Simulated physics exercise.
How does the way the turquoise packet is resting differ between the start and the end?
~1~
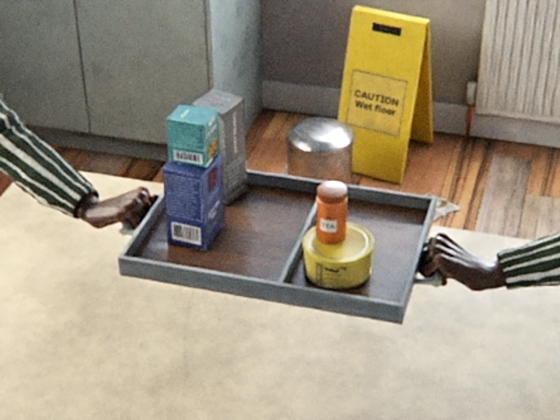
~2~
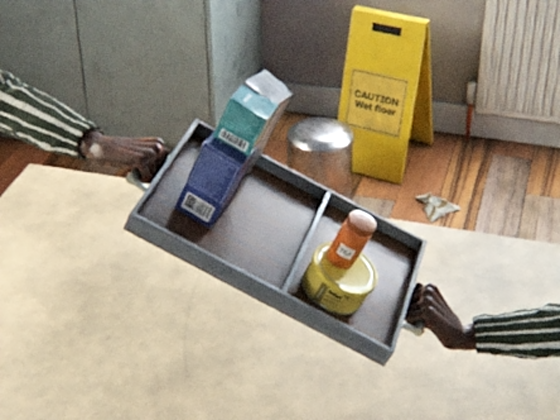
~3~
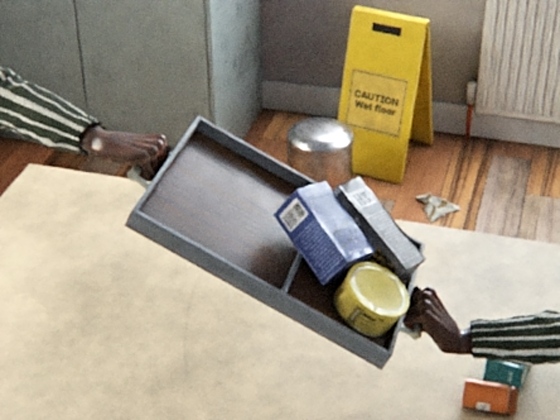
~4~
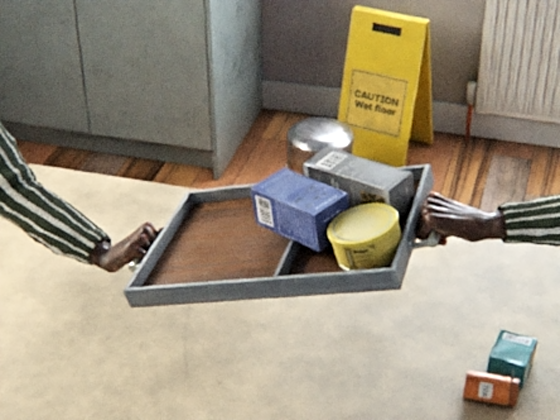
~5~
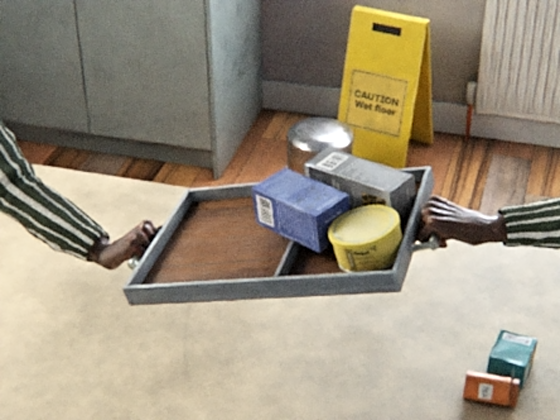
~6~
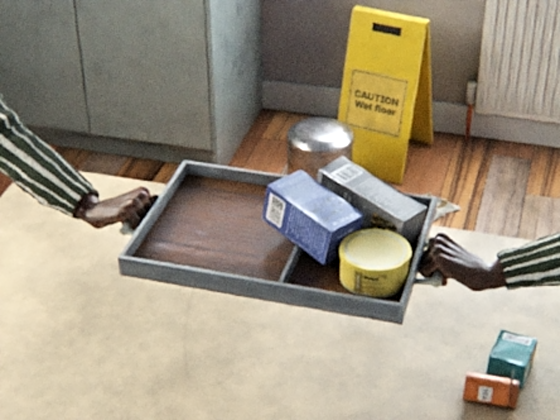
At the start the turquoise packet stands upright, but by the end it is lying on its side.
Two hands tilting a tray right, then left and level, toppling two cartons as a turquoise packet and orange shaker fall off.
